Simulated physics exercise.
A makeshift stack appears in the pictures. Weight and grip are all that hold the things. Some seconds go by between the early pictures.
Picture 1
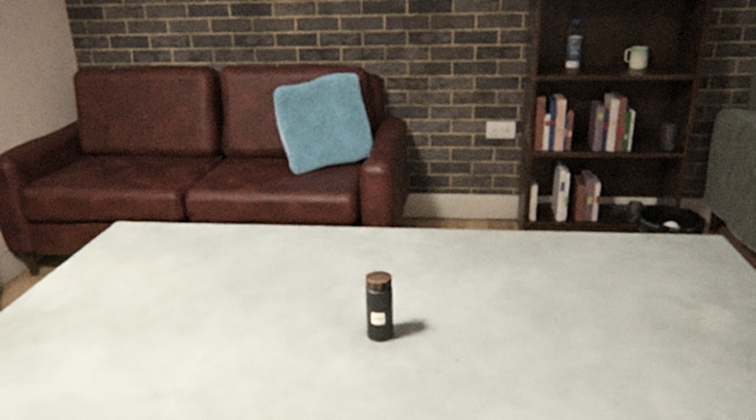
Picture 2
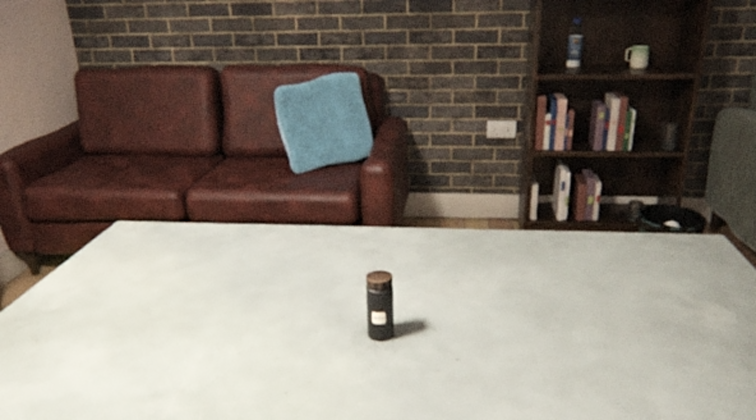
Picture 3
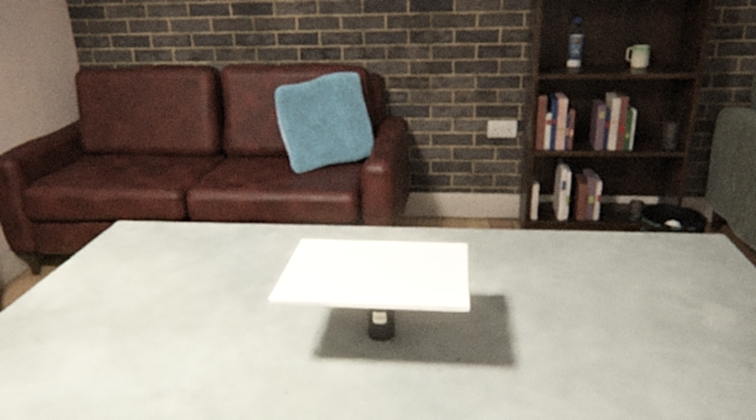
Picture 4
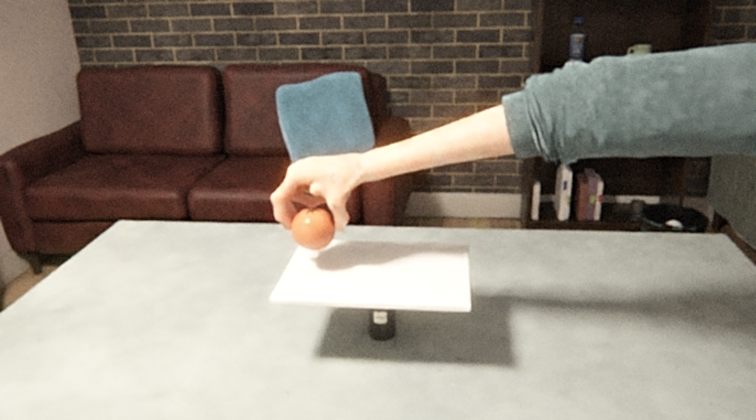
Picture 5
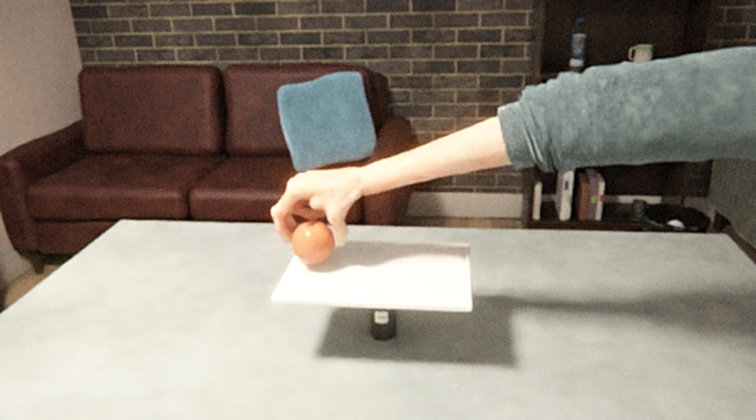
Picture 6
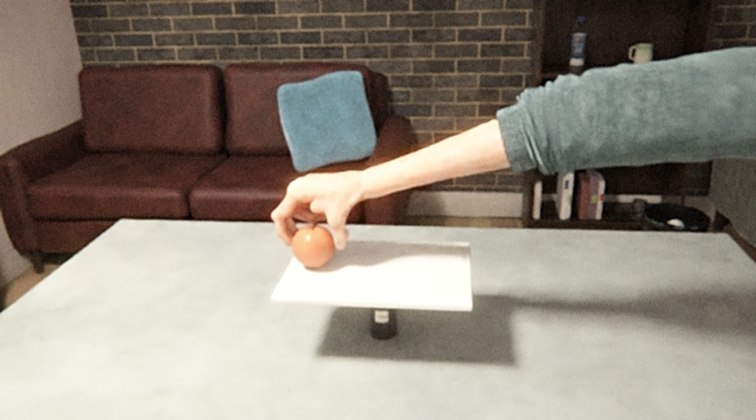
A white lid appeared balanced on top of a small dark bottle on the table, then a hand reached in from the right and lowered an orange tomato onto its left side, still holding it.
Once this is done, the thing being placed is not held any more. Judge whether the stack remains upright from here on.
The stack is too shaky.
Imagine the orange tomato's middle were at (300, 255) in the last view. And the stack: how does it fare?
Well, it crumbles then.
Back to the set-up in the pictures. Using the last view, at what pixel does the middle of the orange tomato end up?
The object ends up somewhere around (266, 310).
Then, 0.30 s past the last view, orange tomato now fallen; white lid rocked 46° from its first pose.
Then, 0.40 s past the last view, white lid rocked 55° from its first pose.
Then, 0.70 s past the last view, white lid rocked 38° from its first pose.
Finally, fallen, orange tomato; down or leaning hard in the stack, white lid; black shaker still in place. Final places as the last picture's camera would see them, orange tomato near (266, 311). The stack comes apart.
